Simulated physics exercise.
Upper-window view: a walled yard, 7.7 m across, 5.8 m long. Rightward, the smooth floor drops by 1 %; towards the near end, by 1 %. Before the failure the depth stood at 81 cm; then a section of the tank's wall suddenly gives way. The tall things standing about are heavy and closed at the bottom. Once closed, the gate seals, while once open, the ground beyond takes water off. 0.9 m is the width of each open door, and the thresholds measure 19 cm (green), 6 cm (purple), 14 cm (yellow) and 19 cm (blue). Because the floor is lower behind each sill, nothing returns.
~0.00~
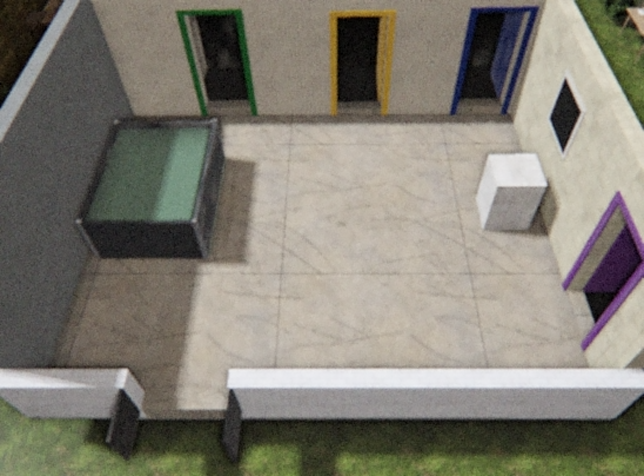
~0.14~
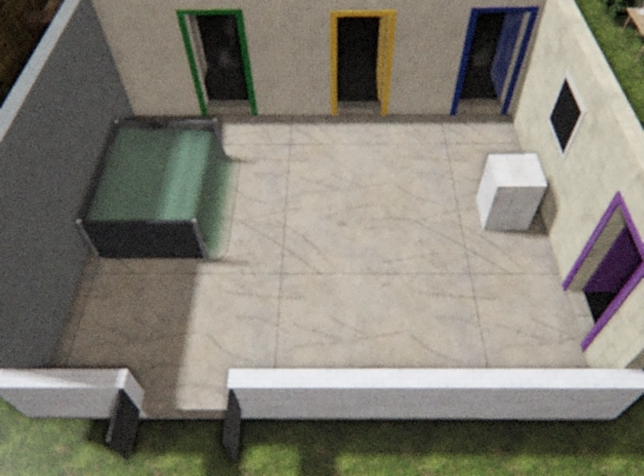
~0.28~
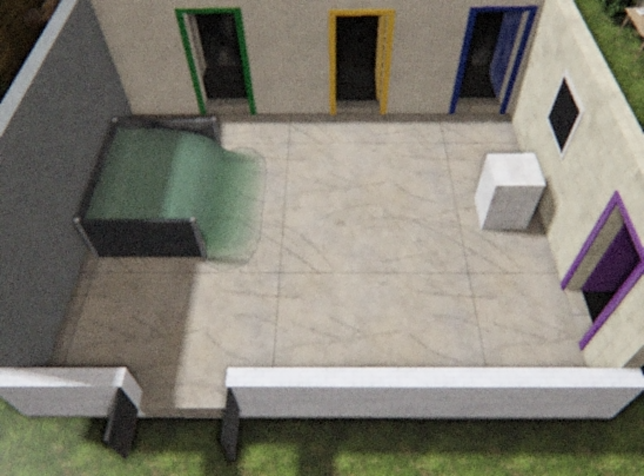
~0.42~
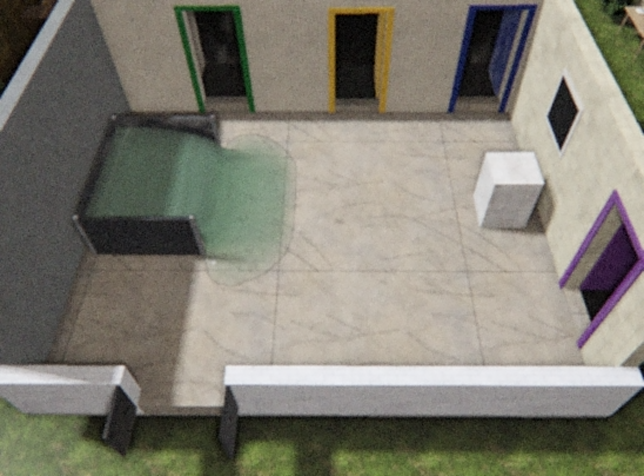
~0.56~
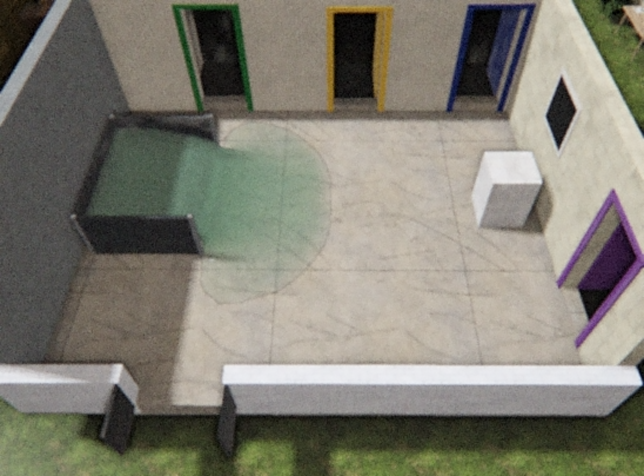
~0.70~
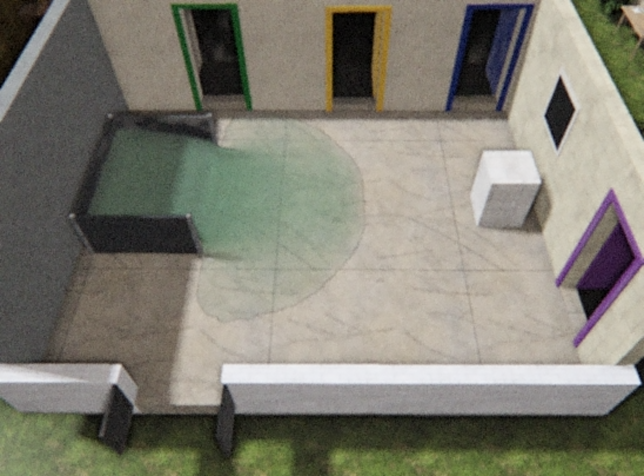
A large dark-walled tank of green water stands at the left of a pale-floored walled yard, seen from a high window. Green, yellow and blue doorframes line the back wall, a purple one and a white block are at right, and a gap opens in the low front wall. The tank's right side opens and water pours out, fanning across the floor, while the view shifts very slightly.
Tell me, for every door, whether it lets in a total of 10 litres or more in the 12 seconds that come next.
For every door: The green door does not; the purple door does; the yellow door does not; the blue door does.
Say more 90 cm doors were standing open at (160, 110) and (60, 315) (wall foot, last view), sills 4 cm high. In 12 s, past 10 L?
First door short of the limit, second door beyond the limit.
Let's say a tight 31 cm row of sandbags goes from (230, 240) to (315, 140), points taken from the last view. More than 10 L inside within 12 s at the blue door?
At blue, compared with that limit: Limit not reached.
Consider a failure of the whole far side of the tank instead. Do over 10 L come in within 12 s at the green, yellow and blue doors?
Against that limit: Green past it, yellow under, blue below.
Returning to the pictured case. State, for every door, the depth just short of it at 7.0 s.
You'd see green at 0 cm, purple at 10 cm, yellow at 6 cm and blue at 10 cm.
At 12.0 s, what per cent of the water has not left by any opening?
I'd put it at some 82 percent still there.
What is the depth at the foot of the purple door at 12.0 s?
Roughly 8.5 centimetres.
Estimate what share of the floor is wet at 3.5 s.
Roughly 75 % of the floor is wet.
After 1.4 s water covers 55 % of the floor and is deepest (34 cm) near (468, 209); green door not reached, purple door not reached, yellow door 9 cm at the sill, 0 L in, blue door not reached.
After 2.2 s water covers 70 % of the floor and is deepest (40 cm) near (518, 164); green door 1 cm at the sill, 0 L in, purple door 19 cm at the sill, 6 L in, yellow door 14 cm at the sill, 0 L in, blue door 10 cm at the sill, 0 L in.
After 3.5 s water covers 75 % of the floor and is deepest (35 cm) near (584, 390); green door 1 cm at the sill, 0 L in, purple door 22 cm at the sill, 142 L in, yellow door 8 cm at the sill, 0 L in, blue door 30 cm at the sill, 39 L in.
After 7.0 s water covers 75 % of the floor and is deepest (18 cm) near (584, 390); green door 0 cm at the sill, 0 L in, purple door 10 cm at the sill, 370 L in, yellow door 6 cm at the sill, 0 L in, blue door 10 cm at the sill, 61 L in.
After 12.0 s water covers 100 % of the floor and is deepest (14 cm) near (584, 390); green door 2 cm at the sill, 0 L in, purple door 9 cm at the sill, 418 L in, yellow door 3 cm at the sill, 0 L in, blue door 5 cm at the sill, 61 L in.
